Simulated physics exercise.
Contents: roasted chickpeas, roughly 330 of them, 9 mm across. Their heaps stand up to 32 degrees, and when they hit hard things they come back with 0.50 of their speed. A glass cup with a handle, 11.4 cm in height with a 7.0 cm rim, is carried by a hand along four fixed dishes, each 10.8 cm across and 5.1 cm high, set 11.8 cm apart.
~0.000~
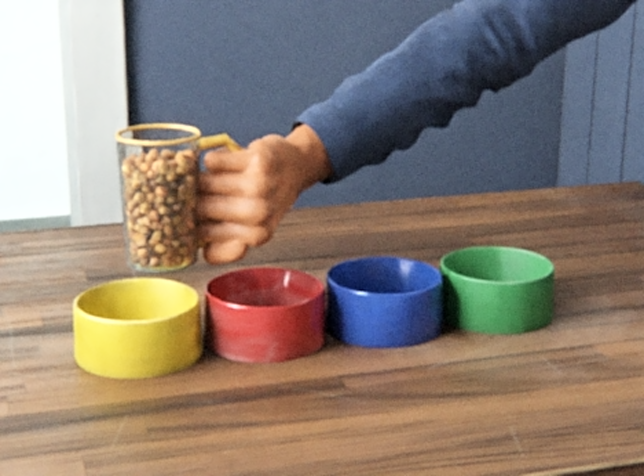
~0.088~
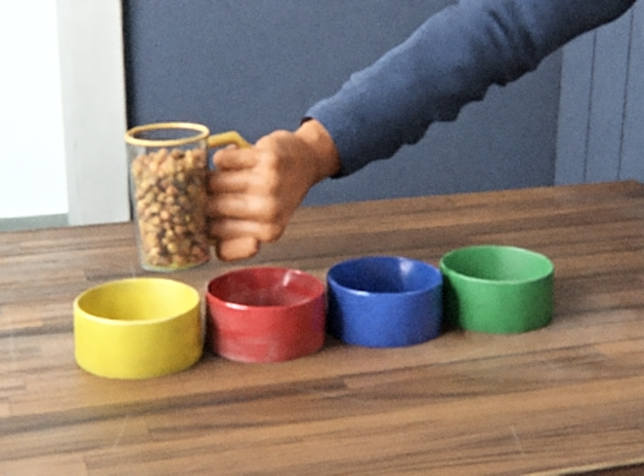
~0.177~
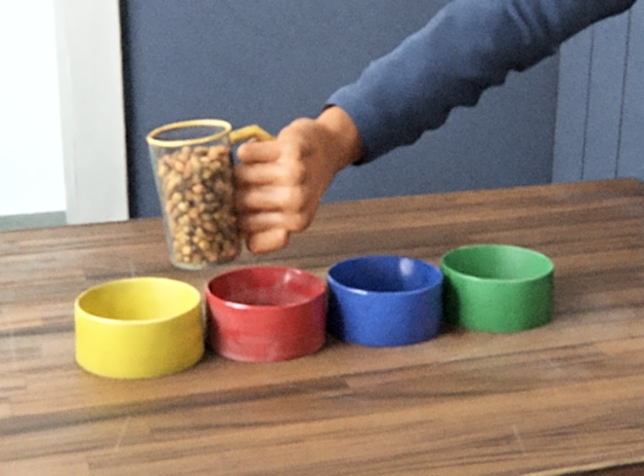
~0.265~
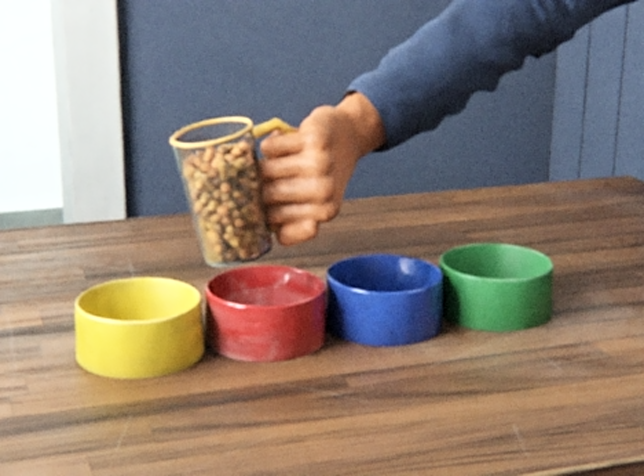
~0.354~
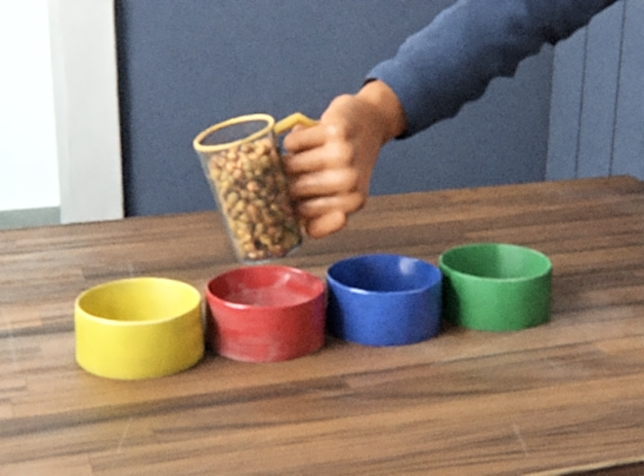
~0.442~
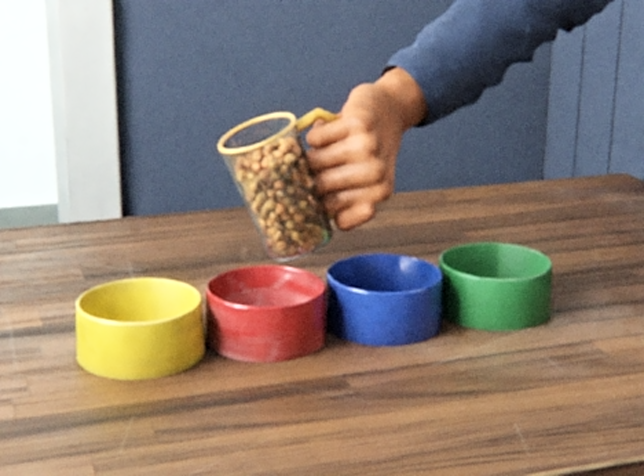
The clip opens with a hand holding a glass cup of roasted chickpeas upright by its handle, behind a row of yellow, red, blue and green dishes on a wooden table. The hand moves the cup to the right, past the yellow dish, while steadily tilting its rim to the left.
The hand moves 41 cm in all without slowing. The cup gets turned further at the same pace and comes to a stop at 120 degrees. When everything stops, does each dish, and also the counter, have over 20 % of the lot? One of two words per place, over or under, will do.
Red - under, blue - under, green - over, yellow - under, counter - under.
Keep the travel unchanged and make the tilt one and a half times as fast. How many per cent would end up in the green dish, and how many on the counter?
Green 100, counter 0.
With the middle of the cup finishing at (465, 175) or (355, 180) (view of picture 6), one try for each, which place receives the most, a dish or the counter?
Most goes to: Blue; red.
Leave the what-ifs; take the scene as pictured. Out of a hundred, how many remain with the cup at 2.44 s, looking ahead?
About 25 percent.
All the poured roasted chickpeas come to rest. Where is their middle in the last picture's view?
Estimated resting centre: Around (495, 286).
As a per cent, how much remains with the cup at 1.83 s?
About 95 per cent.
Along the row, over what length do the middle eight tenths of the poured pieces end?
6 centimetres.
Then, at 1.27 s, tilt 67 degrees; cup holds 100 %.
Then, at 1.83 s, tilt 98 degrees; cup holds 95 %.
After 2.44 s, tilt 120 degrees; cup holds 25 %, green 75 %.
By 3.2 s all is still; red 0 %, blue 0 %, green 100 %, yellow 0 %, counter 0 %.
